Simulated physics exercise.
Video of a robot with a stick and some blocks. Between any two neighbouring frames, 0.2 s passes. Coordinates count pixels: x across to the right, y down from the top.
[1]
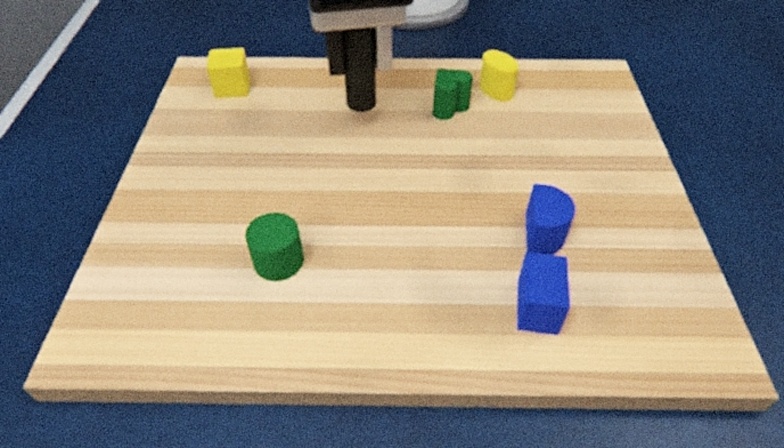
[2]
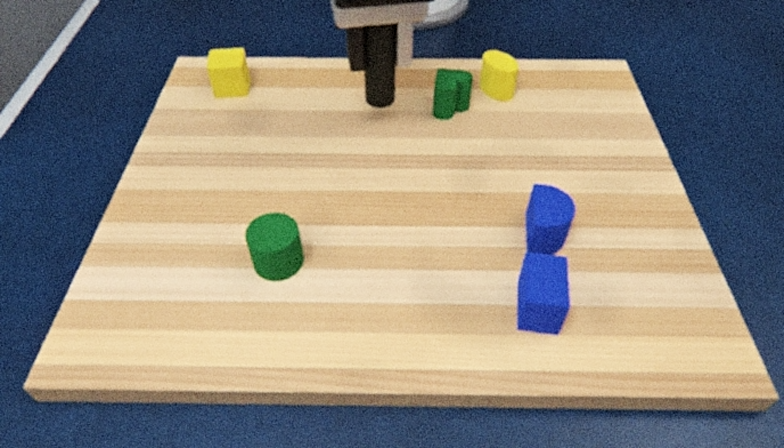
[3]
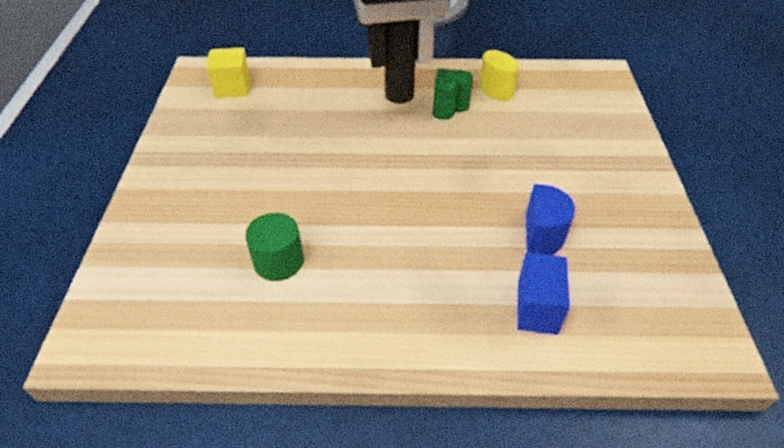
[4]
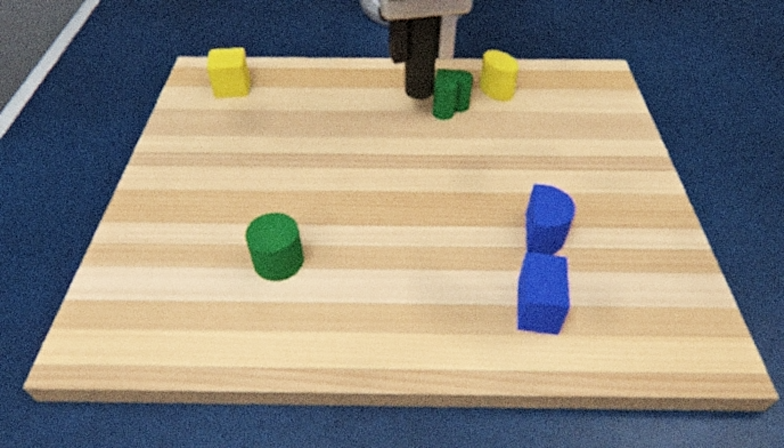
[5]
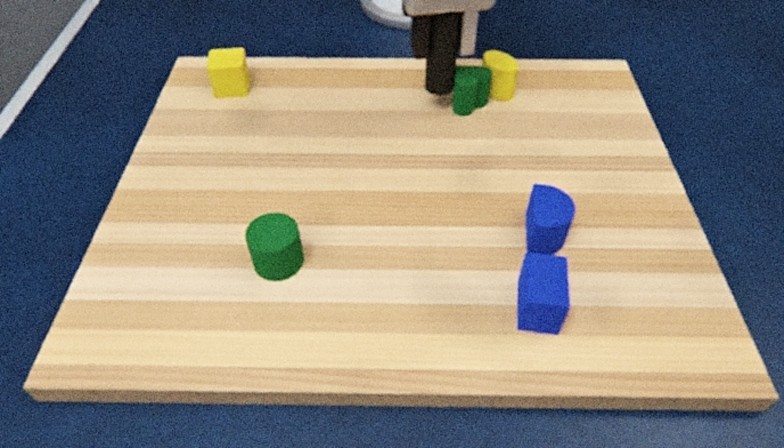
Robot arm with a black stick sliding right along the board's far edge, then nudging a green heart-shaped block toward a yellow one.
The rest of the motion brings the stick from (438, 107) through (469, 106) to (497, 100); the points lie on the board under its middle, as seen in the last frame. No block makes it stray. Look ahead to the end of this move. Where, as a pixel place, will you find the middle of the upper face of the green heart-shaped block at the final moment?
Put as a pixel place, it's (531, 68).
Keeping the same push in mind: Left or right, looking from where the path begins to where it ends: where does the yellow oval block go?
Seen from start to end, it moves left.
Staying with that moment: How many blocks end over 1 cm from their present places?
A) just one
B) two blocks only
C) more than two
B: Two blocks only.
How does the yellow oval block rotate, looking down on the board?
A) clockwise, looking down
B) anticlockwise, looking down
Option B.
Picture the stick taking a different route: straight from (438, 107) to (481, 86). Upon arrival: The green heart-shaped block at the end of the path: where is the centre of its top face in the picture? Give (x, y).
The centre of its top will be at (504, 71).
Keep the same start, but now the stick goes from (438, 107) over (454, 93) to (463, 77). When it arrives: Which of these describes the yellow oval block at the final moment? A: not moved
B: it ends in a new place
The correct letter is B.
What follows on the original path. Halfway along, stick (471, 87); green heart-shaped block (501, 71), turned 15° anticlockwise; yellow oval block (514, 55), turned 35° anticlockwise.
At the end, stick (500, 81); green heart-shaped block (531, 68); yellow oval block (518, 52), turned 55° anticlockwise.
